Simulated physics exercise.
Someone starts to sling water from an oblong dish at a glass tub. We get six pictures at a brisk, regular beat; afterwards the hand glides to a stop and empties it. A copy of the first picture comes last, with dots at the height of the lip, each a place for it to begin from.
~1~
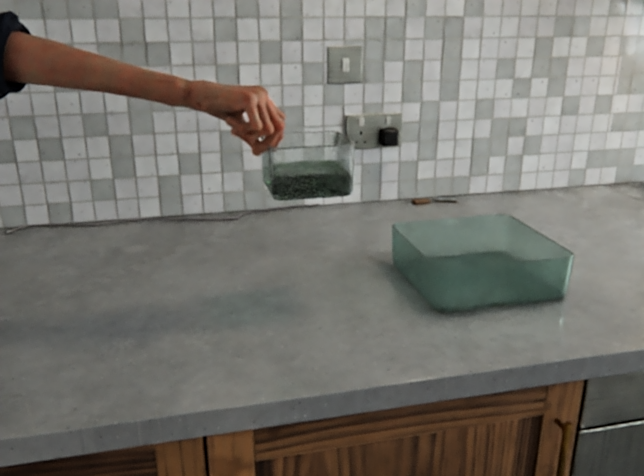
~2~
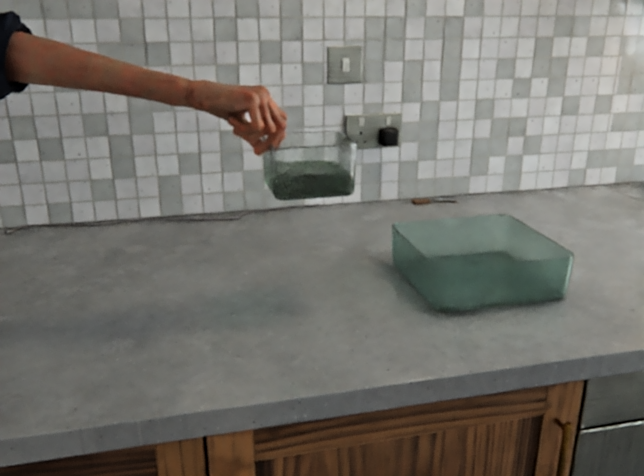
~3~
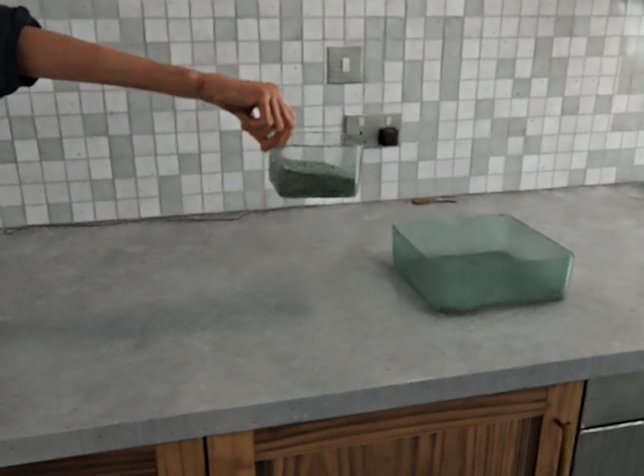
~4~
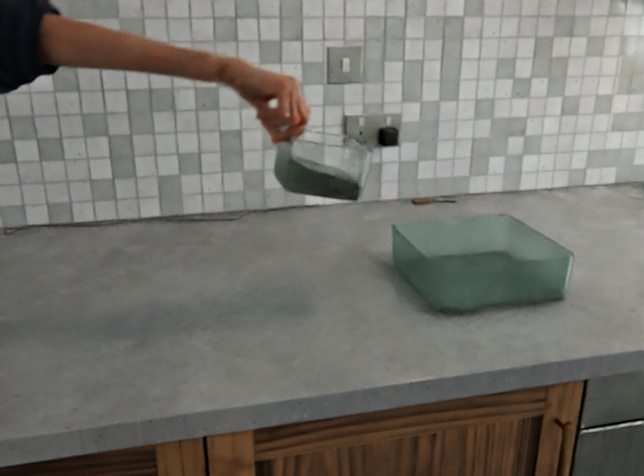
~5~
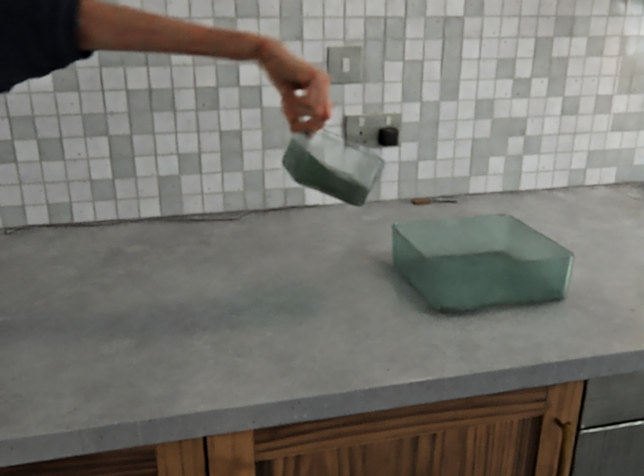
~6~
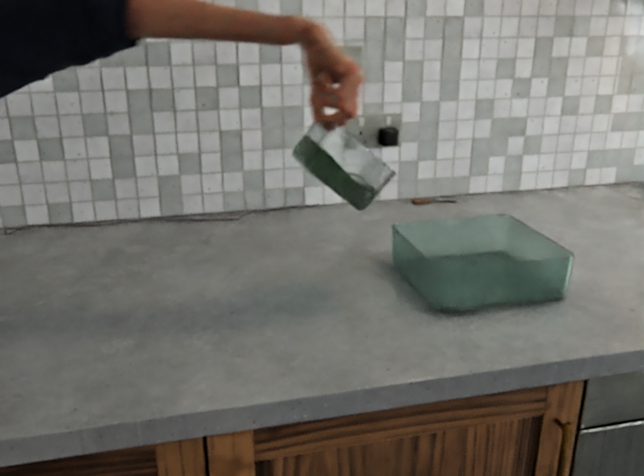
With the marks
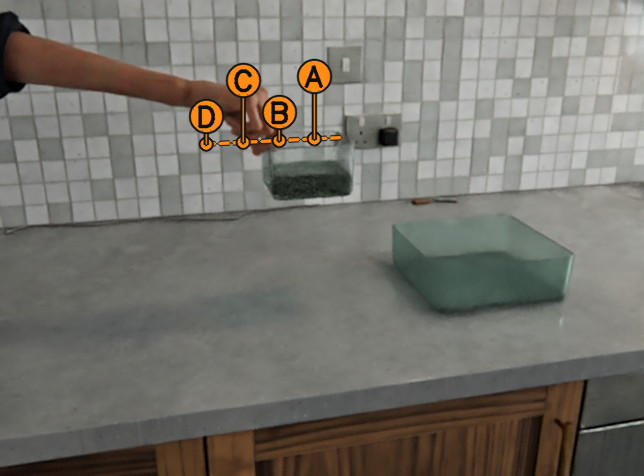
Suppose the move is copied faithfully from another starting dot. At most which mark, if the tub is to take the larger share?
The limit is A.
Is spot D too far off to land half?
Yes.
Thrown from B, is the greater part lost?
Yes, it does.
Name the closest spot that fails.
Here it is spot B.
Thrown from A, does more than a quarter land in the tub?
Yes, clearly.
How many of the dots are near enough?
One of them.
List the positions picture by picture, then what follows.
Upright, lip at (345, 137); tub from (432, 311) to (564, 295); nothing has left yet.
Upright, lip at (346, 137); nothing has left yet.
Tipped about 4°, lip at (353, 139); nothing has left yet.
Tipped about 12°, lip at (363, 145); nothing has left yet.
Tipped about 25°, lip at (375, 154); nothing has left yet.
Tipped about 40°, lip at (385, 165); nothing has left yet.
On the marked copy, A at (314, 138); B at (279, 140); C at (243, 142); D at (206, 144).
Choosing A, about 66 % lands in the tub, 16 % falls short and 18 % goes beside or beyond.
Choosing B, about 26 % lands in the tub, 70 % falls short and 5 % goes beside or beyond.
Choosing C, about 0 % lands in the tub, 98 % falls short.
Choosing D, about 0 % lands in the tub, 100 % falls short.
